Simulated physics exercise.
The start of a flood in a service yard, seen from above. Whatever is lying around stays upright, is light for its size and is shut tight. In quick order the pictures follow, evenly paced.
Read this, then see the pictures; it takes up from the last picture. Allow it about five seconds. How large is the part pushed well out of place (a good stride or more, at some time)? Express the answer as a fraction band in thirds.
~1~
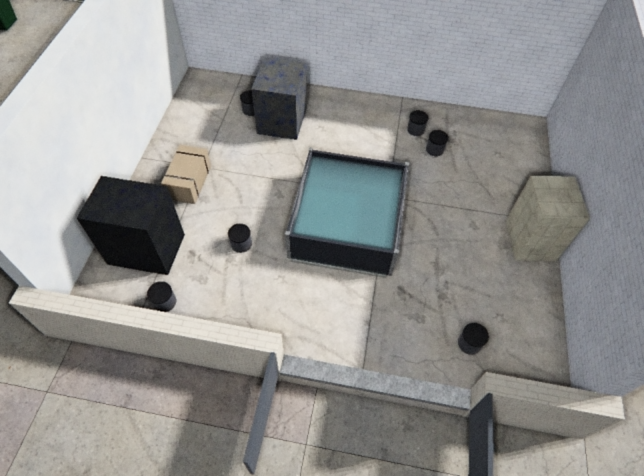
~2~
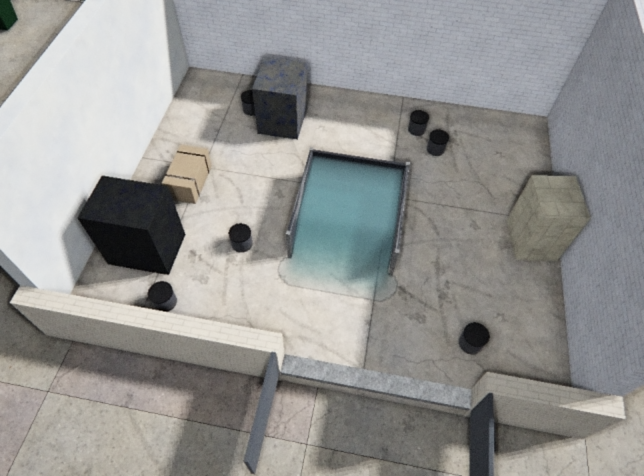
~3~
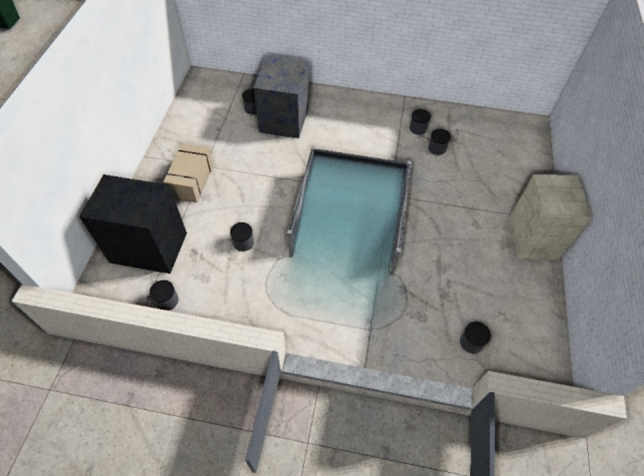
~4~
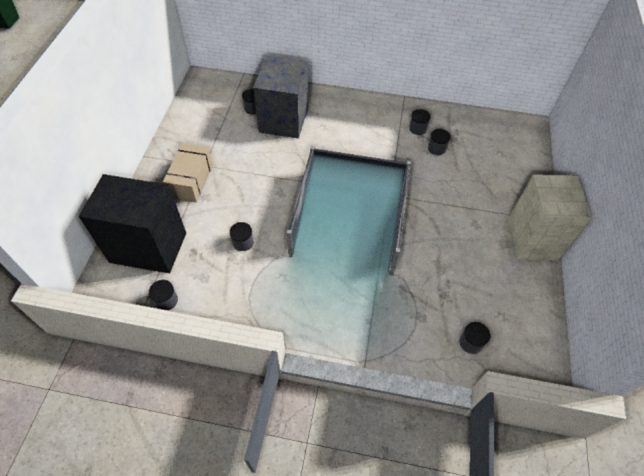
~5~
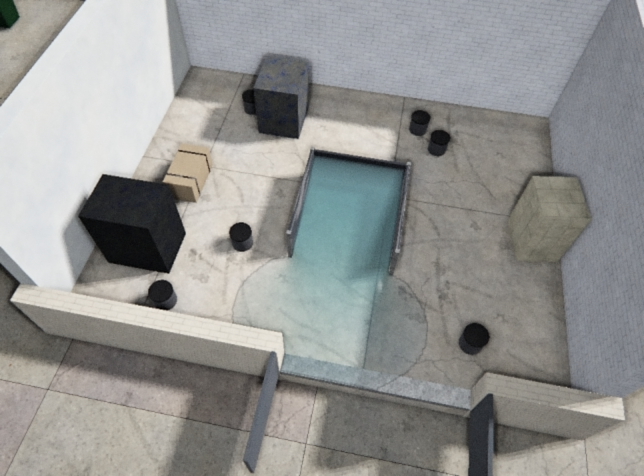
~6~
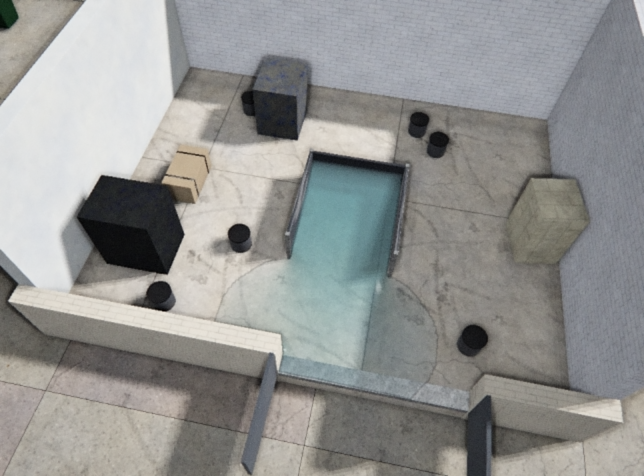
Fraction band: Less than 1/3.
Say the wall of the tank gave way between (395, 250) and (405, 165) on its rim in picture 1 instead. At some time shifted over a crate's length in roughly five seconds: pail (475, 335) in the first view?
I'd say it goes the distance.
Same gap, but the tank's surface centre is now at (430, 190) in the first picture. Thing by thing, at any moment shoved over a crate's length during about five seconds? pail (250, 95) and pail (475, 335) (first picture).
Fell short, travelled that far.
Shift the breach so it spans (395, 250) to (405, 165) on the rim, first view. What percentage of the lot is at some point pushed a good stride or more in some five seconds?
Roughly 10 in a hundred.
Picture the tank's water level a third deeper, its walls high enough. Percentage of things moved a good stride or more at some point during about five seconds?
I get 10 percent.
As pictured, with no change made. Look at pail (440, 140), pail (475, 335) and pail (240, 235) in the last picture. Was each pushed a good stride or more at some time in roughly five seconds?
Here's how it goes one after another: Remained close, remained close and remained close.
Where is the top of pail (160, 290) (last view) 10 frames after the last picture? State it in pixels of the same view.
Roughly at pixel (129, 269).
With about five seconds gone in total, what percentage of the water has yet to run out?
Looks like about 40 per cent of the water.
A moment on, 0 of 7 are well off their spots; 0 afloat.
Next, 1 of 7 are well off their spots; 0 afloat.
Later, 1 of 7 are well off their spots; 1 afloat.
In the end, 1 of 7 are well off their spots, and 1 have been at some point; 0 afloat.
